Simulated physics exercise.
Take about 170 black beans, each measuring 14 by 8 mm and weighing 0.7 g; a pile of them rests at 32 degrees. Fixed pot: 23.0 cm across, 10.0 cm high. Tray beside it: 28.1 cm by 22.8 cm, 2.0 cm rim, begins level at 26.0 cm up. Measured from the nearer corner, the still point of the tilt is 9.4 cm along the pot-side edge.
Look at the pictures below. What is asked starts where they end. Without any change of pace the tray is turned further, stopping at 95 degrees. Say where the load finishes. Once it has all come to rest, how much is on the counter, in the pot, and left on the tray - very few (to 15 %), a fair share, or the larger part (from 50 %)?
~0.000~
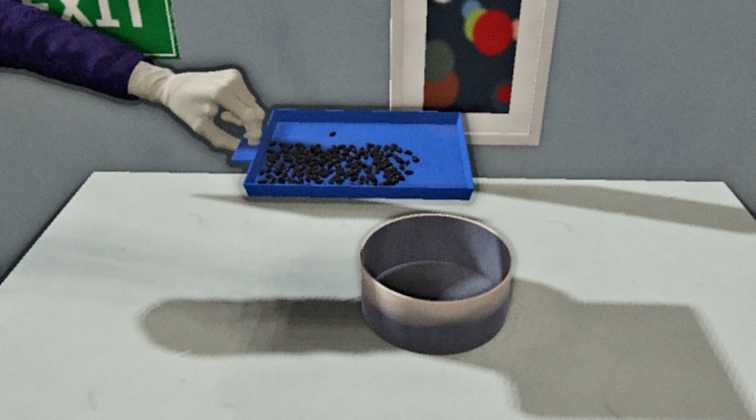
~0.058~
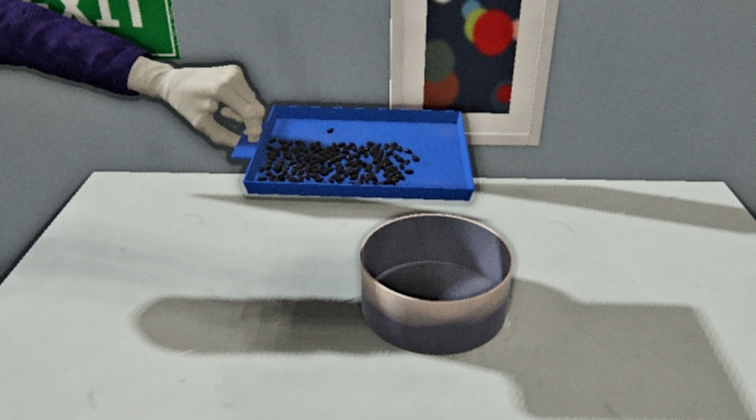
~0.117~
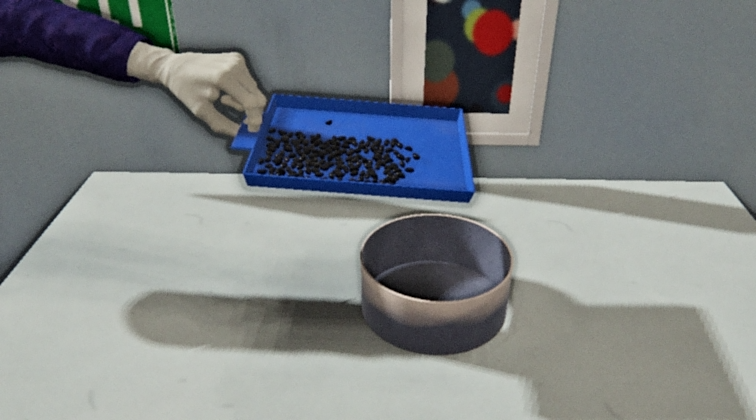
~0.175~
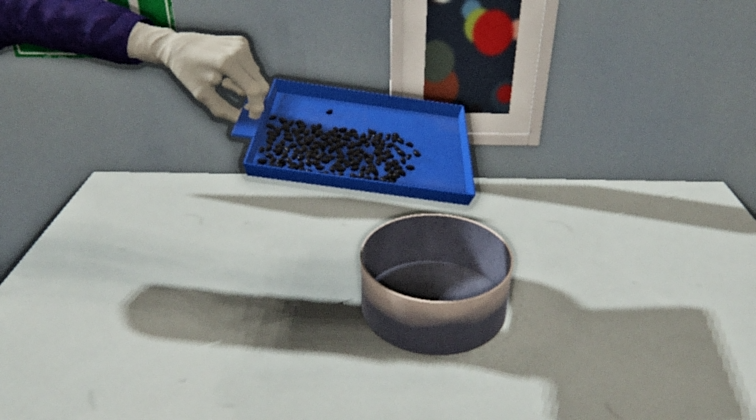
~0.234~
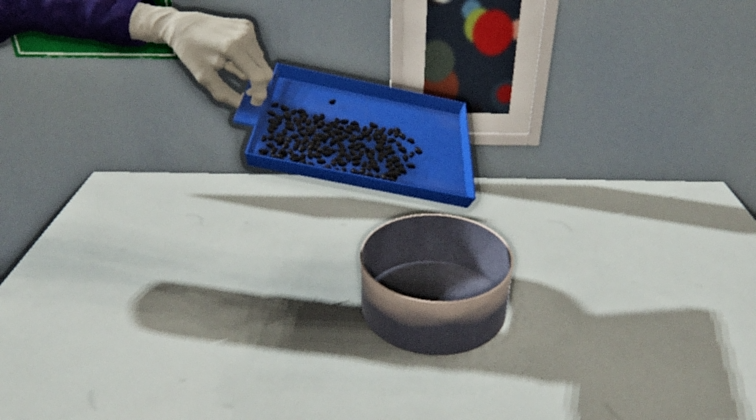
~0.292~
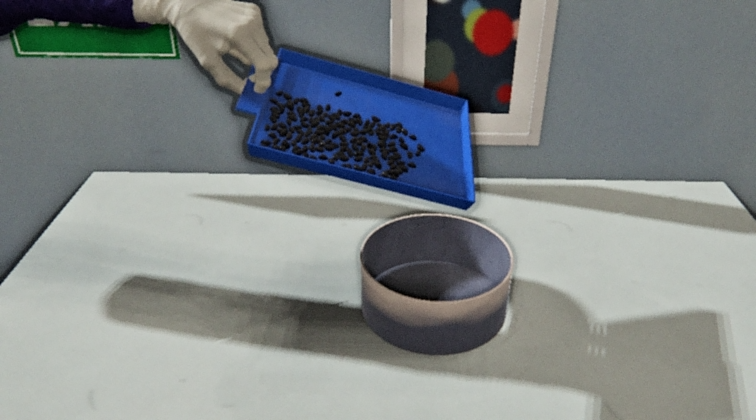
After it settles. Counter - the larger part, pot - a fair share, tray - very few.
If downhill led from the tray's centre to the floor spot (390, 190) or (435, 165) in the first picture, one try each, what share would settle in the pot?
First try: About 70 percent; second try: About 45 percent.
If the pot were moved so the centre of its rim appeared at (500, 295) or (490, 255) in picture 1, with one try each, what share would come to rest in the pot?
In order, about 100 and about 50 per cent.
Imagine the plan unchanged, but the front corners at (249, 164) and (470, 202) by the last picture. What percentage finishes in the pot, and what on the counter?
Split: Pot = 65, counter = 35.
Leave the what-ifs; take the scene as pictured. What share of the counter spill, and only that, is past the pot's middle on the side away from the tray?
Some 90 per cent of the spill lies beyond the centre.
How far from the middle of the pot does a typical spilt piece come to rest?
24 cm.
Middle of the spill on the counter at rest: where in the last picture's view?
The spill is centred close to (516, 387).
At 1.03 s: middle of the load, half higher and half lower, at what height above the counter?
I'd say near 18 cm.
Then, at 0.74 s, tilt 56 degrees; the tray holds 95 %, the pot 0 %.
After 1.03 s, tilt 79 degrees; the tray holds 45 %, the pot 10 %.
Then, at 1.43 s, tilt 95 degrees; the tray holds 5 %, the pot 30 %.
By 2.6 s all is still; counter 65 %, pot 35 %, tray 0 %.
